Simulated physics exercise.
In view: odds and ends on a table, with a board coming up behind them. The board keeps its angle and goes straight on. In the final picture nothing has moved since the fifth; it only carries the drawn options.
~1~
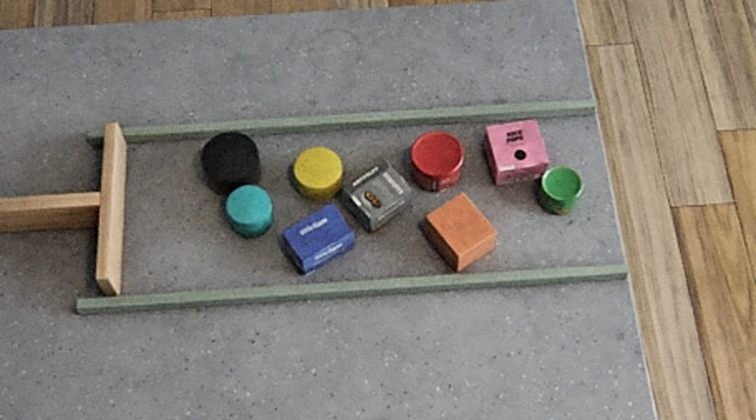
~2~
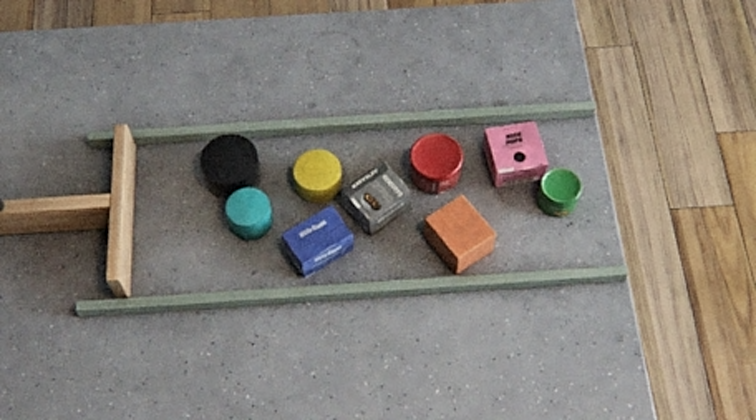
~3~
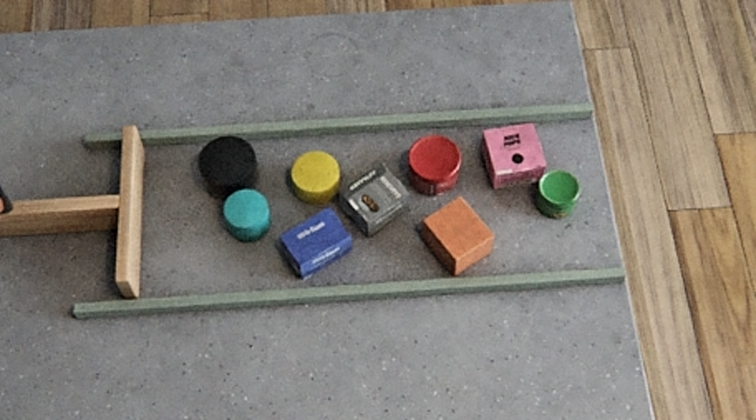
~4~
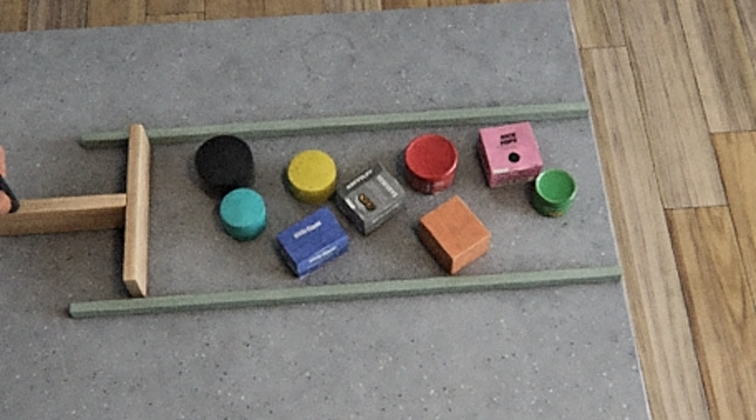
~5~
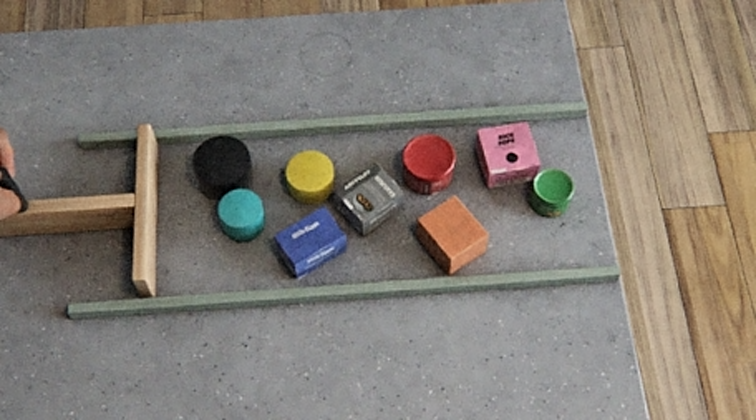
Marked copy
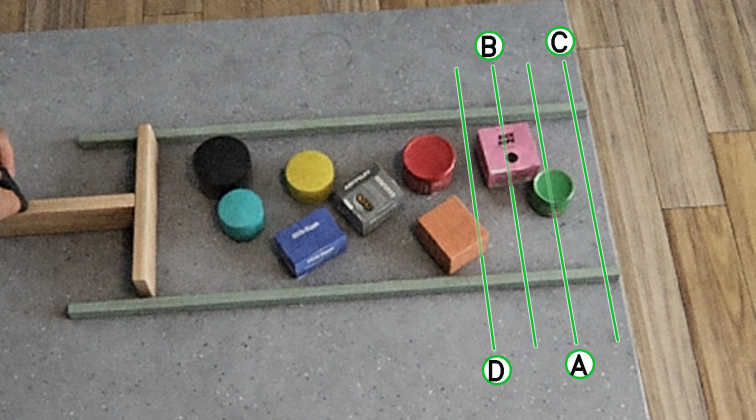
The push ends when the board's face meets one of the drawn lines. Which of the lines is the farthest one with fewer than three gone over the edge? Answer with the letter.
Up to line D.
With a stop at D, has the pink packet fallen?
Yes.
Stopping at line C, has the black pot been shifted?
Yes.
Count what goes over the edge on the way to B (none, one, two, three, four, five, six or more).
In all, three.
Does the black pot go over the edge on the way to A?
No.
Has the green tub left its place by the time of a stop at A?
Yes.
On the marked copy, A at (551, 194); B at (513, 197); C at (589, 192); D at (474, 199).
With D. Early on, board (262, 191); black pot (298, 155); yellow pot (345, 177).
Further on, board (381, 183); pink packet (560, 149); red jar (509, 152).
At the end, board (471, 177); red jar over the edge; pink packet over the edge; two fallen.
As for the rest, A drops six; B drops three; C drops nine.
